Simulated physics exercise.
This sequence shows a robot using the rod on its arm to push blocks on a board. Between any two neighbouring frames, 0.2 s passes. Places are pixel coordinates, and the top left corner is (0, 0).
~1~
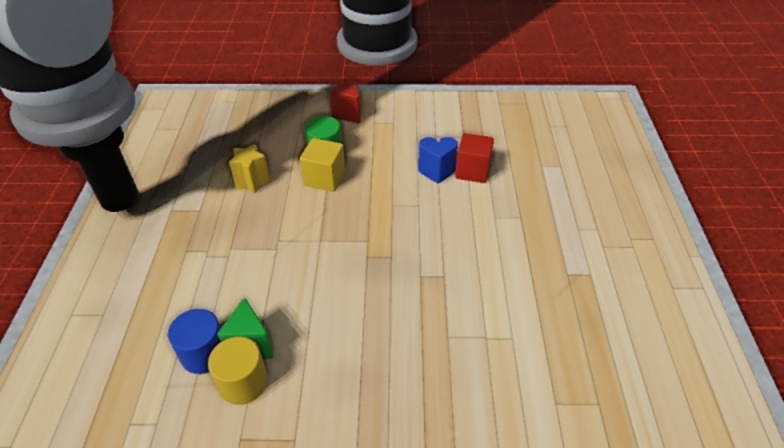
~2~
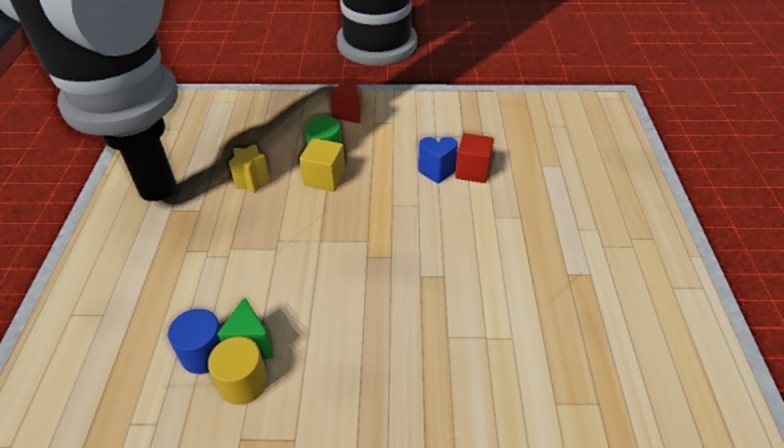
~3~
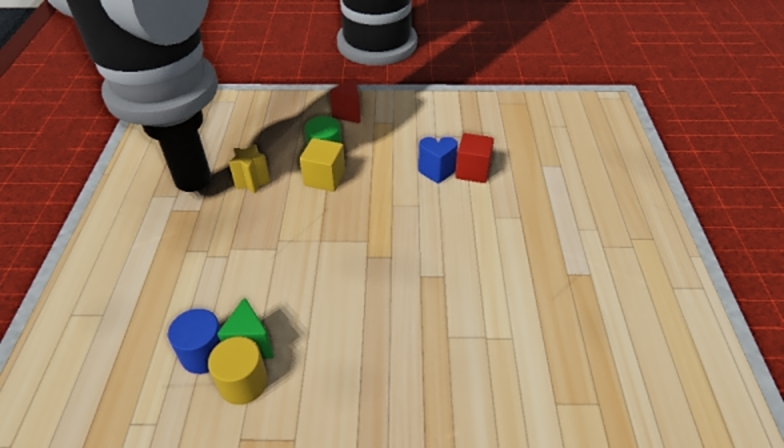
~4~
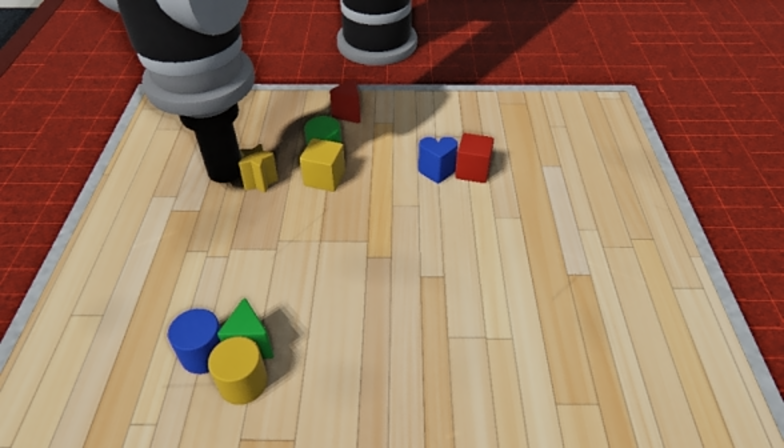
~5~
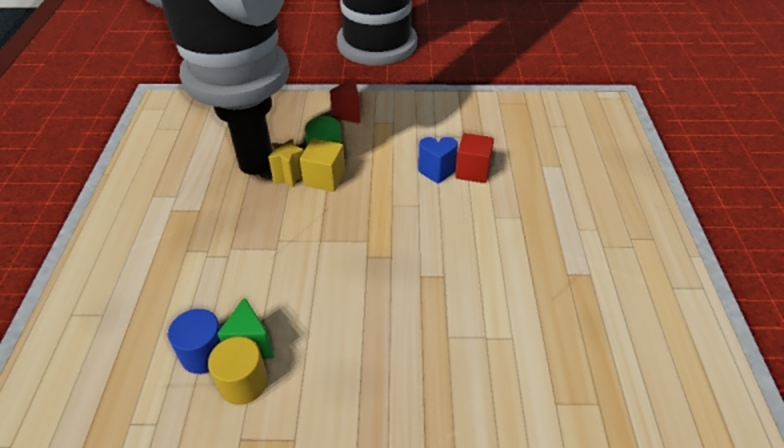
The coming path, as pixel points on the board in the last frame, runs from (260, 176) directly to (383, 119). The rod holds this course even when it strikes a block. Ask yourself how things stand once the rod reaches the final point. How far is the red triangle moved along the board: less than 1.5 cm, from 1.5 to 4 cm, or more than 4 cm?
Travel: Within 1.5 cm.
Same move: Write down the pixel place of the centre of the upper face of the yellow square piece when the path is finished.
Pixel (348, 154).
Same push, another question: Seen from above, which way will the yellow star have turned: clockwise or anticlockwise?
It spins clockwise.
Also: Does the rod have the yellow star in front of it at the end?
No, it doesn't check out.
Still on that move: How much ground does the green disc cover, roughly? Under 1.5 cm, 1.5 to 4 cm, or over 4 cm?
Beyond 4 cm.
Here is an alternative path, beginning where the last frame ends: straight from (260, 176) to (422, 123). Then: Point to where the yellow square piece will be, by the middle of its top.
The middle of its upper face will lie at (369, 156).
What follows on the original path. One third of the way, rod at (302, 143); yellow star at (320, 142), turned 45° clockwise; yellow square piece at (348, 154); green disc at (335, 122).
Two thirds of the way, rod at (344, 124); yellow star at (323, 141), turned 65° clockwise; yellow square piece at (348, 154); green disc at (377, 114).
At the end, rod at (383, 107); yellow star at (323, 141), turned 65° clockwise; yellow square piece at (348, 154); green disc at (396, 111); red triangle at (354, 85), turned 50° anticlockwise.
